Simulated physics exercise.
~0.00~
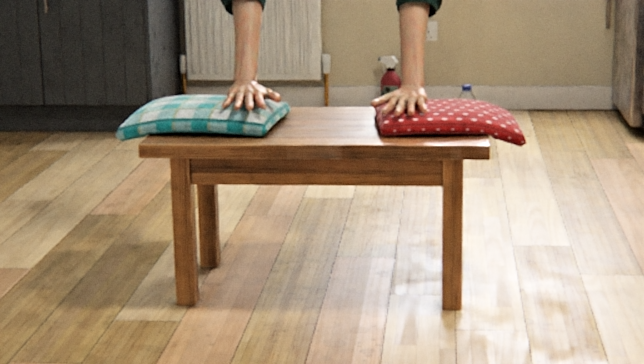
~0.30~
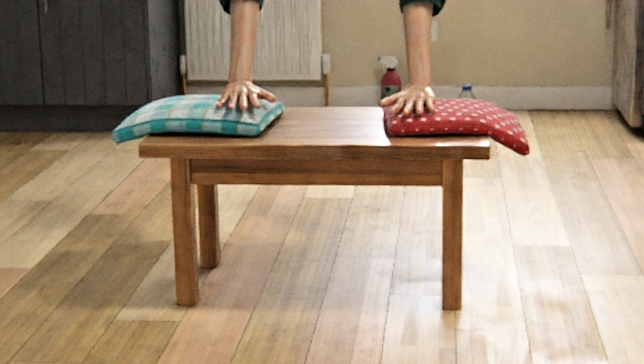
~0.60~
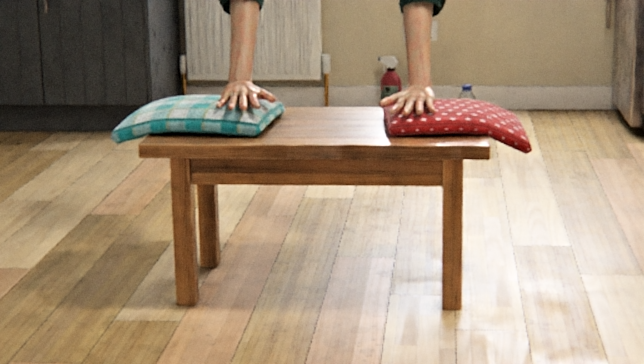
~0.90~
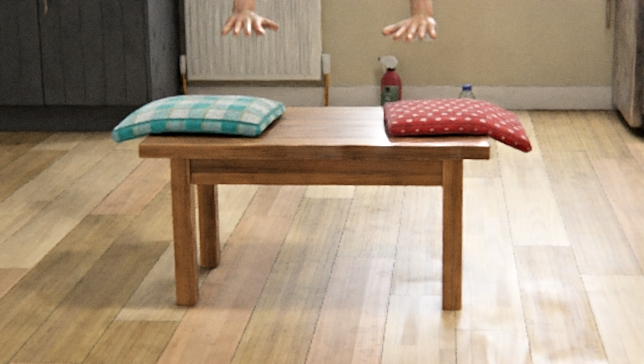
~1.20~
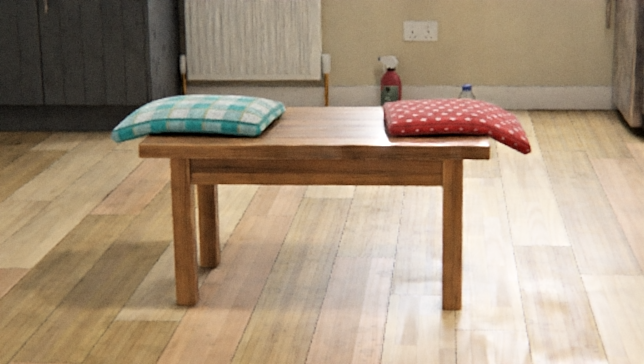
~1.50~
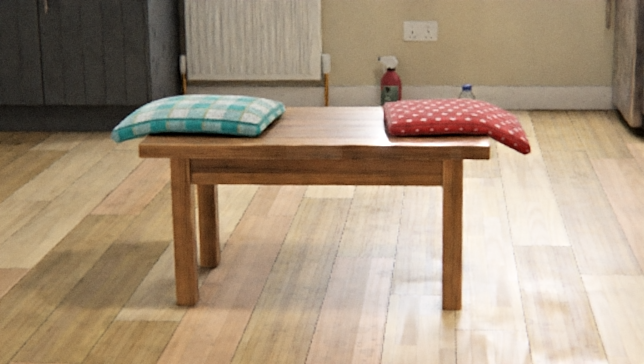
Two hands pressed down on a turquoise checked cushion and a red dotted one, nudging them slightly apart toward opposite ends of a small wooden table, then lifted away out of view, leaving both resting still on top with their outer ends overhanging.
